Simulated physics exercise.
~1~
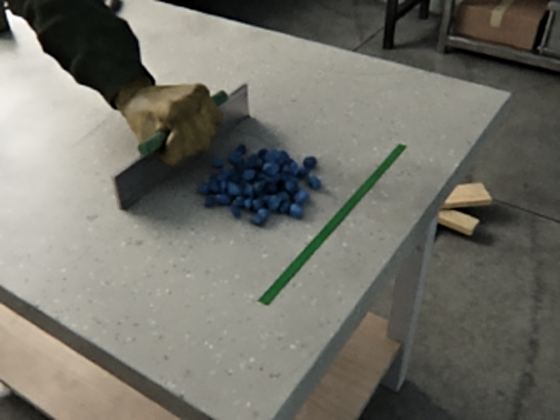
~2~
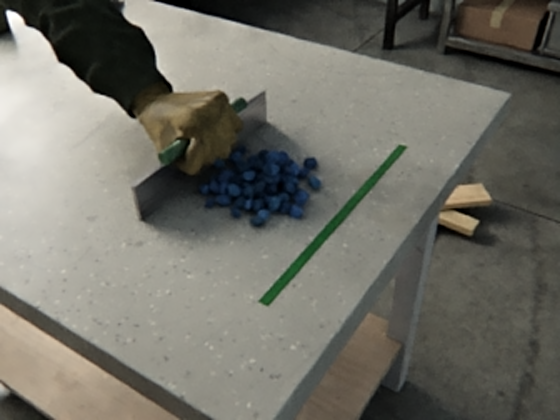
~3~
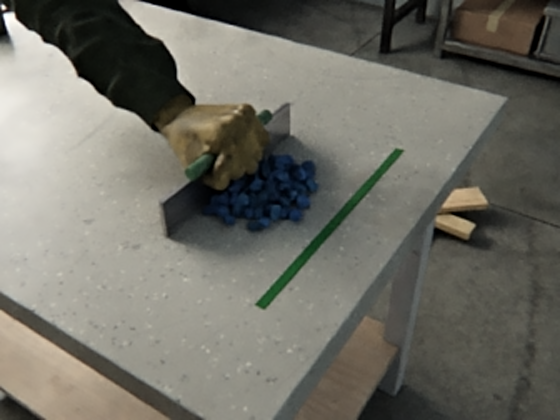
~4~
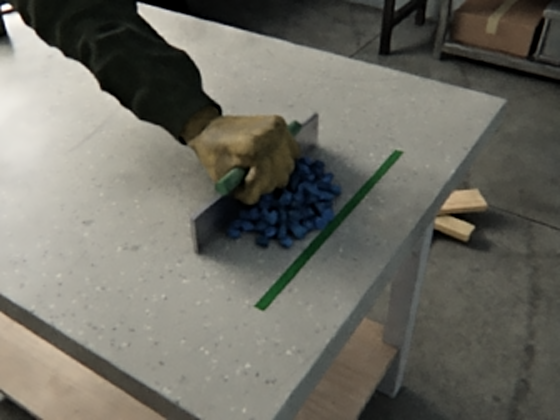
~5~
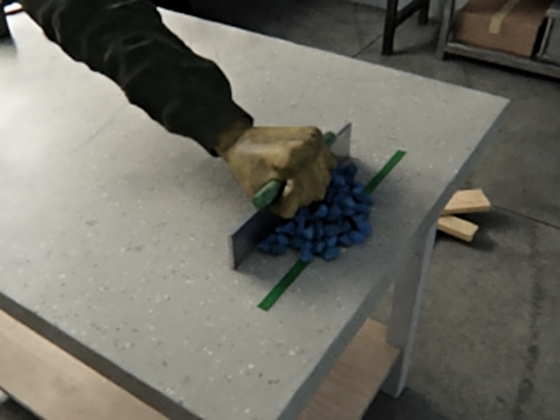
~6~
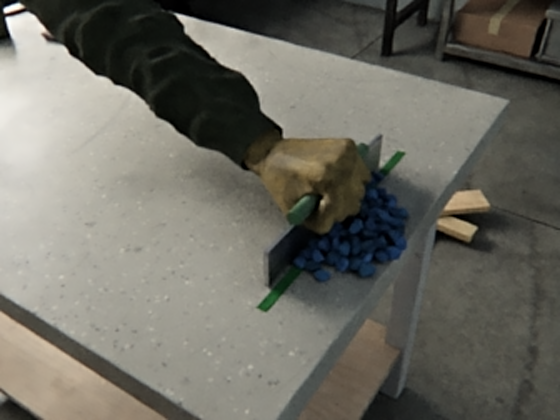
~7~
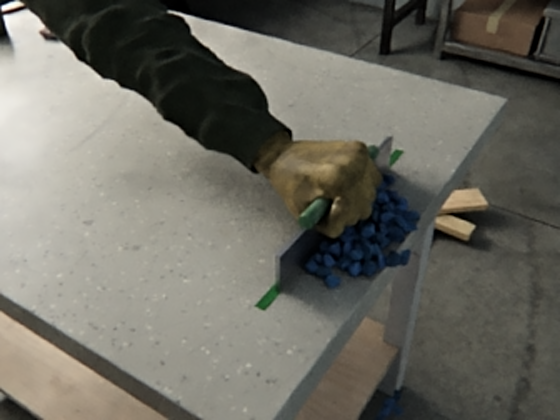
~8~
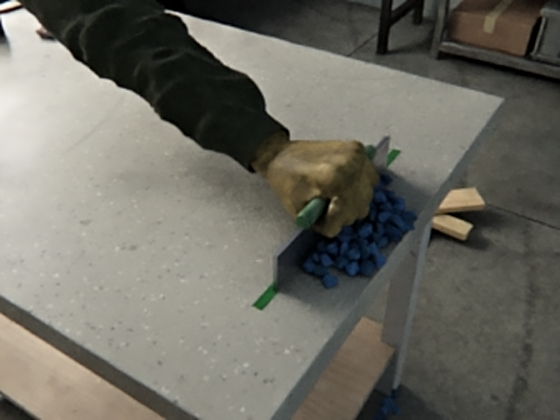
A gloved hand slid a scraper to the right across a speckled gray table, gathering a heap of small blue pieces and pushing them over the green tape, until it stopped at the tape with a small part of the heap over the edge.
